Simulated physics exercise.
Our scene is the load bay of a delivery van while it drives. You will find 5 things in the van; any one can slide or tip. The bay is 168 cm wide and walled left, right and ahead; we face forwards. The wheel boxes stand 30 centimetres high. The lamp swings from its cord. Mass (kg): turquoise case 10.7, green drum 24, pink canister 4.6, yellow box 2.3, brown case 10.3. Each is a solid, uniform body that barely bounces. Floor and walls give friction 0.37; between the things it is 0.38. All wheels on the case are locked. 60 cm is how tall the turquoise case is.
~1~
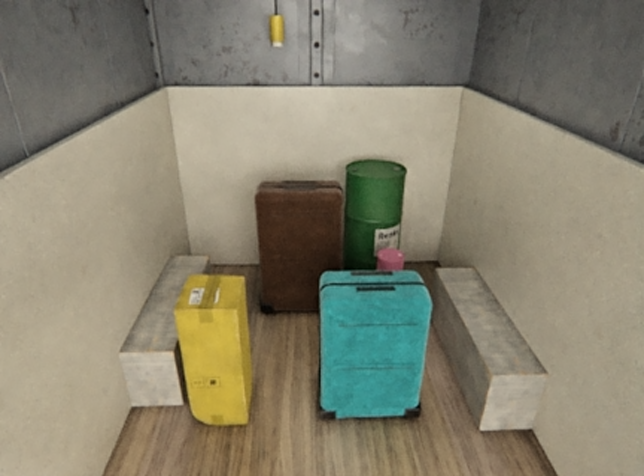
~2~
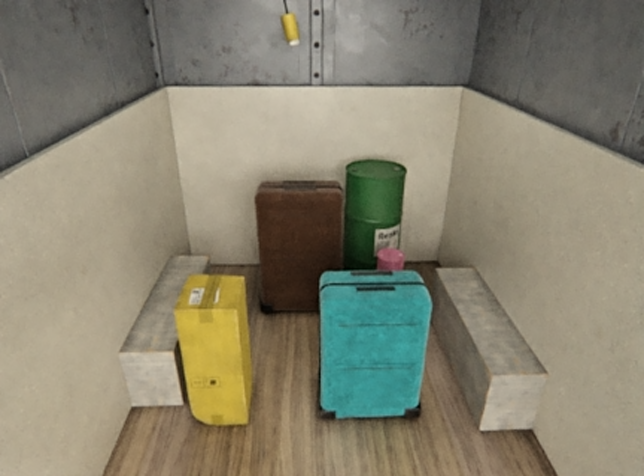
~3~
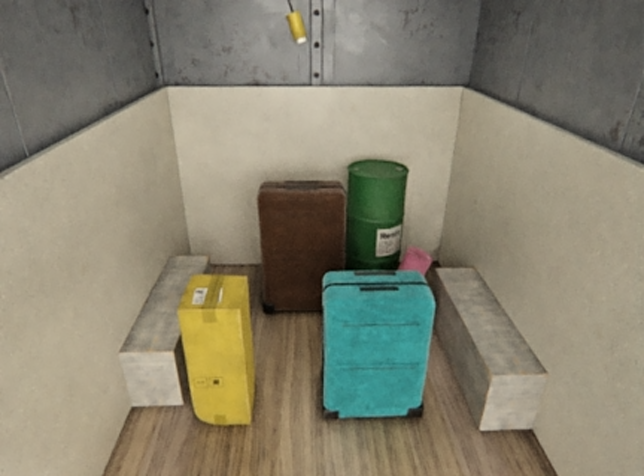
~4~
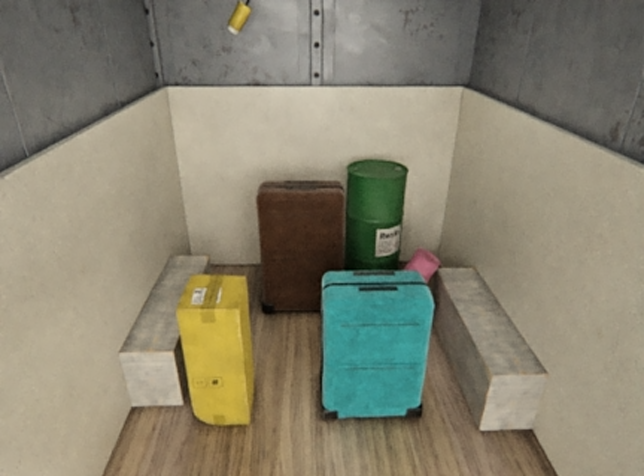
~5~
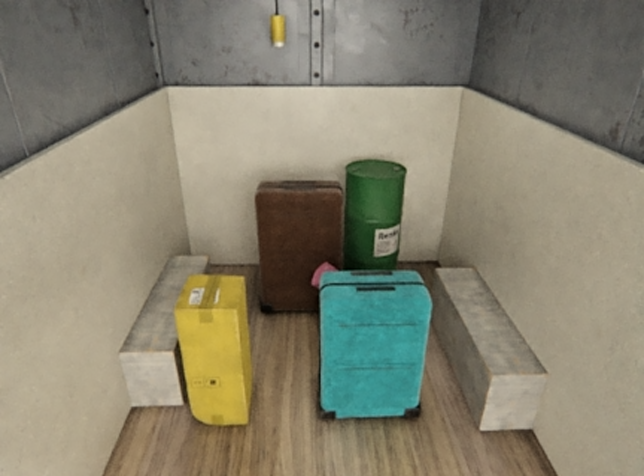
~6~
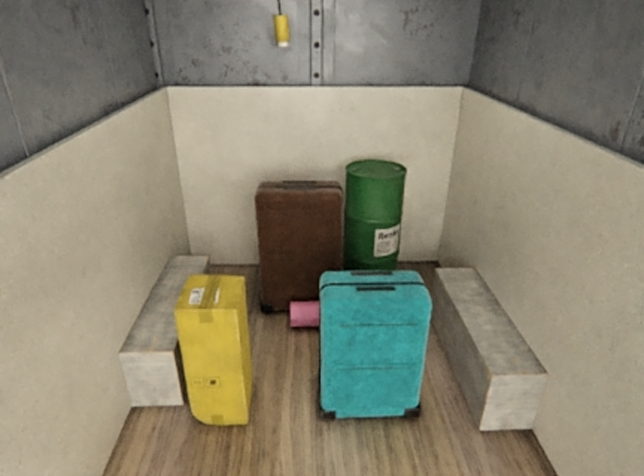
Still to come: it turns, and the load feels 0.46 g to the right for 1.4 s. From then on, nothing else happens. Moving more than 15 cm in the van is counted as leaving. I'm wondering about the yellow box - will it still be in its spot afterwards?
No. Pretty sure it slips away.
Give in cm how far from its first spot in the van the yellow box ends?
Roughly 52 centimetres.
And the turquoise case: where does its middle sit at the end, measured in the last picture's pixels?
At about (426, 345).
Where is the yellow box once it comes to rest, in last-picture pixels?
Around (348, 347).
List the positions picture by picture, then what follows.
Steady run; yellow box (219, 351); turquoise case (370, 345), in the first picture.
Force 0.40 g right; brown case (300, 248), in the second picture.
Steady run; turquoise case (373, 345), in the third picture.
Force 0.40 g left; brown case (302, 248), in the fourth picture.
Steady run; turquoise case (370, 345), in the fifth picture.
Steady run; yellow box (219, 351), in the sixth picture.
Then, 0.80 s after the last picture, force 0.46 g right; yellow box slid 10 cm near (244, 350); pink canister on its side; brown case slid 10 cm.
Then, 1.00 s after the last picture, force 0.46 g right; yellow box slid 21 cm near (269, 349); pink canister on its side; turquoise case slid 21 cm.
Then, 1.20 s after the last picture, force 0.46 g right; yellow box slid 35 cm near (303, 348); pink canister on its side; brown case slid 35 cm.
At rest, tipped over in the van, pink canister; not toppled but over 15 cm from the start, turquoise case, green drum, yellow box and brown case. In the last view, yellow box near (348, 347).
